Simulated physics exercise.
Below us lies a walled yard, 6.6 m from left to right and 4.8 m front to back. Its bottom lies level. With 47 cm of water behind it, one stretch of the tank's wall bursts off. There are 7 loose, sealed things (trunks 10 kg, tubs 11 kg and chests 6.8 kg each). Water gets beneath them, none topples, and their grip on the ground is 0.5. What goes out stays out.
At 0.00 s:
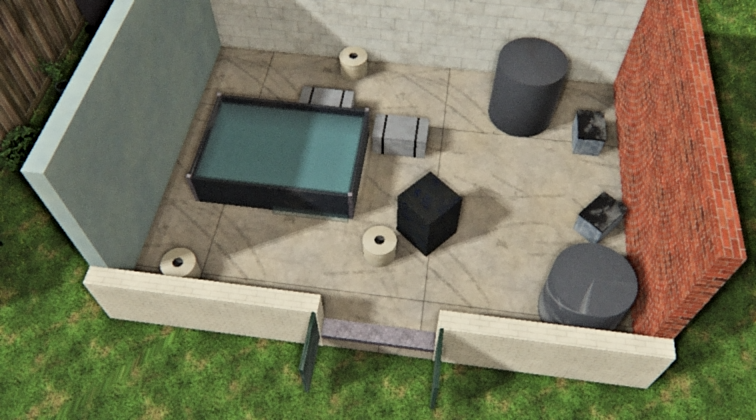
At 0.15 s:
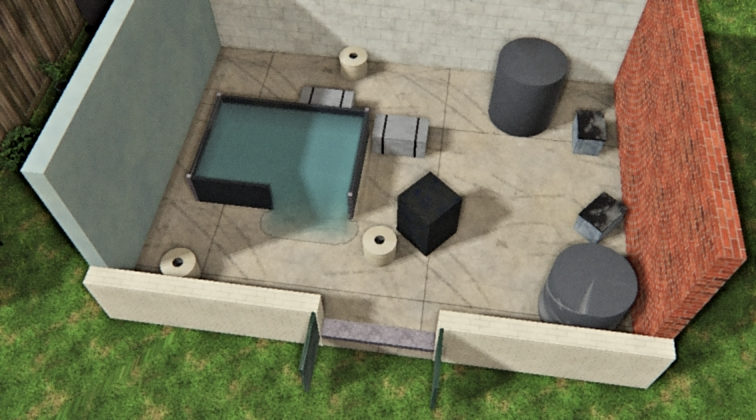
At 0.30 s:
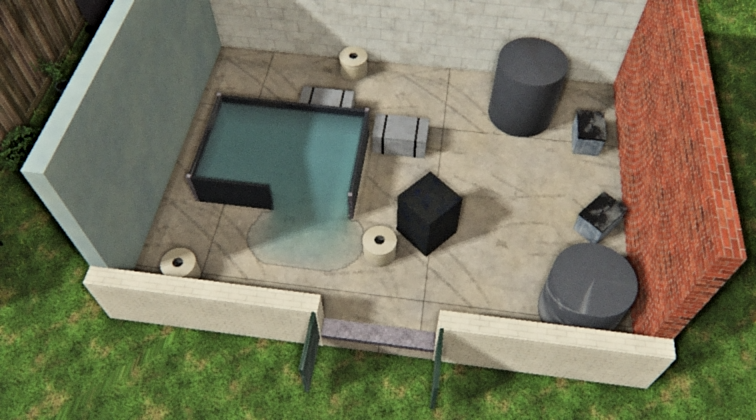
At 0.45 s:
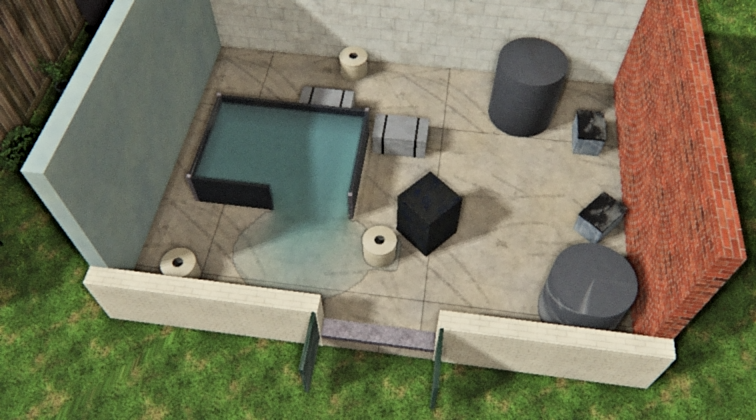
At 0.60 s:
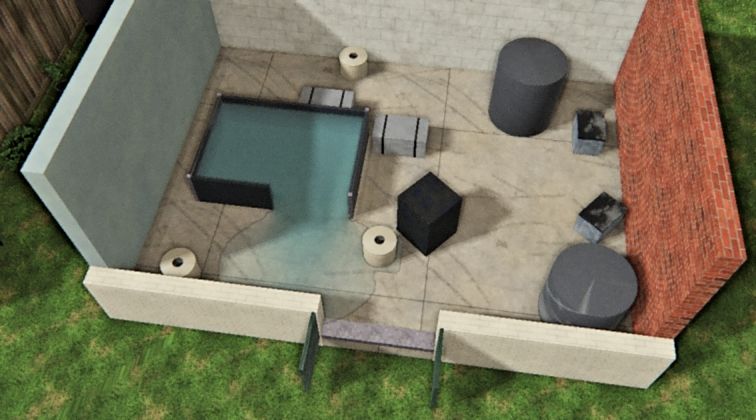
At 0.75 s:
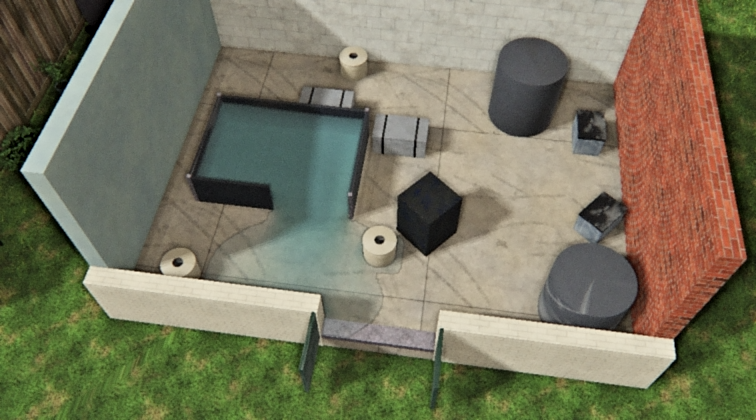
Water pours out through a gap where part of the front wall of a dark, rectangular tank gives way in a walled yard seen from above. The pale blue sheet spreads across the stone floor, passes around a small cream roller-shaped object, and nears the open gateway, while the surrounding blocks and drums stay still.
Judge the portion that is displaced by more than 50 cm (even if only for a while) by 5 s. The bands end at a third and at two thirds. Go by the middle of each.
That comes to not even a third.
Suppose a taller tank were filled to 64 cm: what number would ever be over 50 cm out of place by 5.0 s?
Then 2.
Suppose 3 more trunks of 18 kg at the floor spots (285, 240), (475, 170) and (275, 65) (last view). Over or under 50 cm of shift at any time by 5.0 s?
In turn: Over, short of it, short of it.
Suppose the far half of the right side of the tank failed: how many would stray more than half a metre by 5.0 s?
Then 3.
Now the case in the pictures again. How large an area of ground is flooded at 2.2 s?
Some 9.5 m2.
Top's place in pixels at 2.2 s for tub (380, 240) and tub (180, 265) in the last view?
Around (409, 248) and (161, 220).
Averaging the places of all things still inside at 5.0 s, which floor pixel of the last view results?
Around (411, 143).
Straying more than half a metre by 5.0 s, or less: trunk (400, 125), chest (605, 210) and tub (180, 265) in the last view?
In that order: Short of it, less, more.
After 1.1 s 0 of 7 are over 50 cm from their spots; 0 afloat.
After 2.2 s 1 of 7 are over 50 cm from their spots; 0 afloat.
After 3.5 s 1 of 7 are over 50 cm from their spots; 0 afloat.
After 5.0 s 1 of 7 are over 50 cm from their spots, and 1 have been at some point; 0 afloat.
